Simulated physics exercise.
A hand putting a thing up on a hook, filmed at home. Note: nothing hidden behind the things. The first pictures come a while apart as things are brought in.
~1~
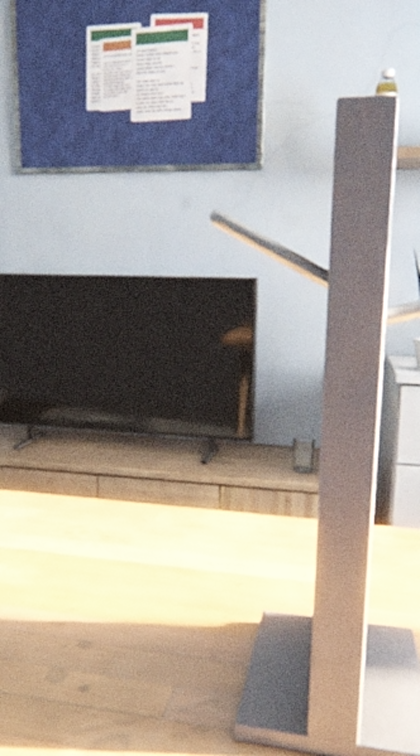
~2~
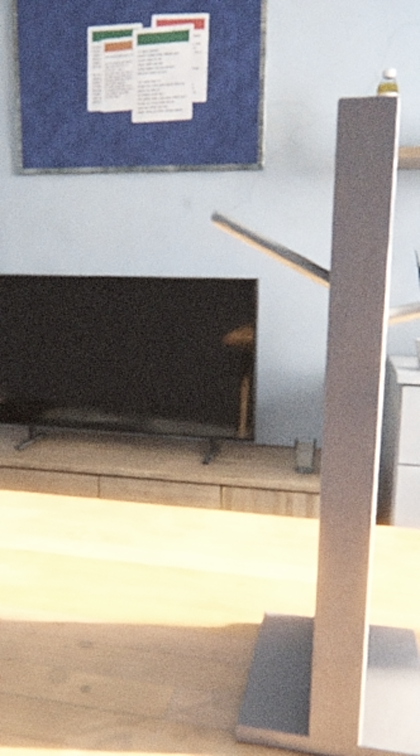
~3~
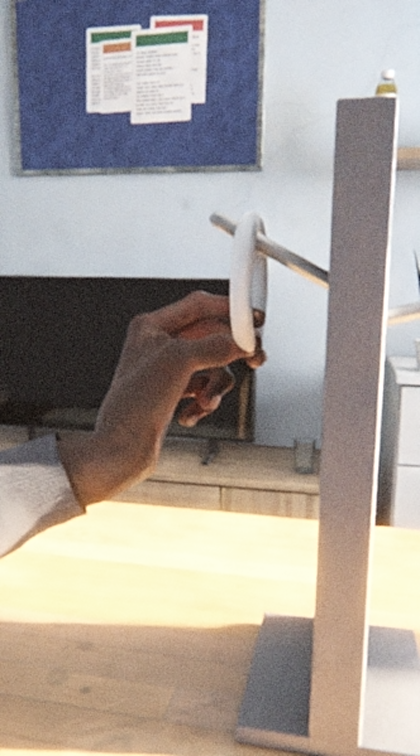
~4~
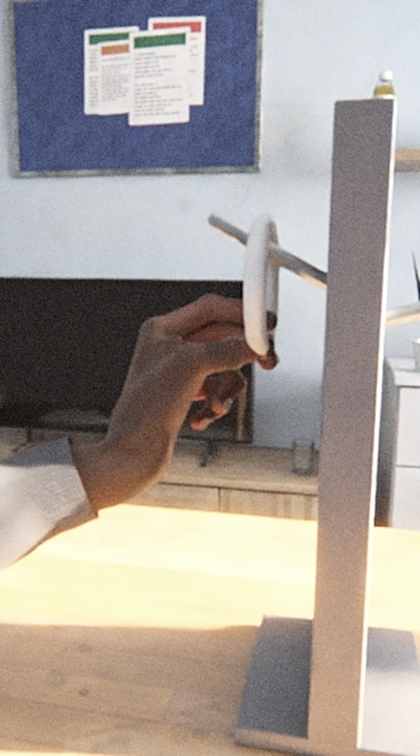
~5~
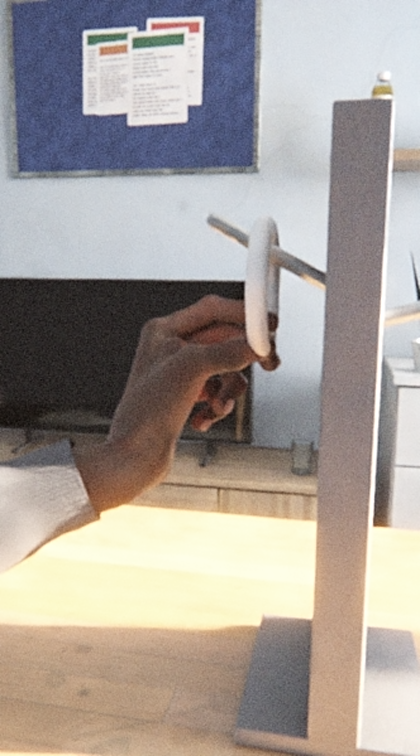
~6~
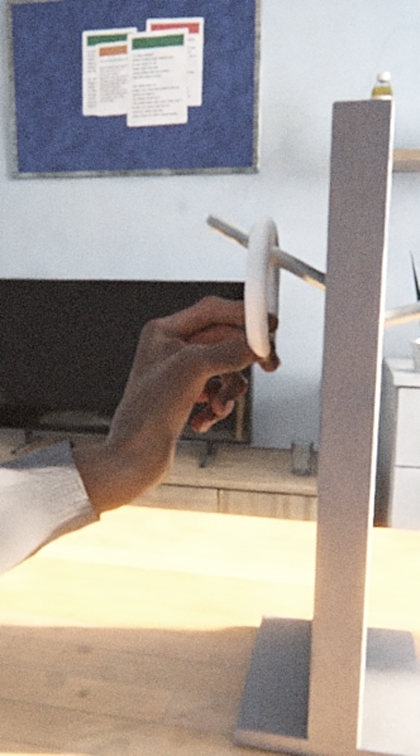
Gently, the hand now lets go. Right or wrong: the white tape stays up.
Right.
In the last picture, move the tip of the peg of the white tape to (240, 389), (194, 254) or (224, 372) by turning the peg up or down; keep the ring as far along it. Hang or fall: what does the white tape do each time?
So, the first time it gets loose, the second time it keeps its place, and the third time it gets loose.
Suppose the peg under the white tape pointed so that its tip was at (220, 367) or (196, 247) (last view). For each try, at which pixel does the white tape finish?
Rest position (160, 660) for the first setting, (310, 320) for the second.
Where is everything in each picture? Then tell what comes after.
In the first picture, peg stand (358, 428).
In the second picture, peg stand (360, 429).
In the third picture, still on the way; white tape (250, 285); peg stand (359, 429).
In the fourth picture, still on the way; white tape (263, 288); peg stand (358, 430).
In the fifth picture, still on the way; white tape (265, 288); peg stand (357, 430).
In the sixth picture, in place, still held; white tape (264, 290); peg stand (356, 431).
Then, 0.12 s on from there, white tape turned 14° from its first pose near (273, 303).
Then, 0.20 s on from there, white tape turned 16° from its first pose near (297, 317).
In the end, the white tape hangs there, near (314, 320).
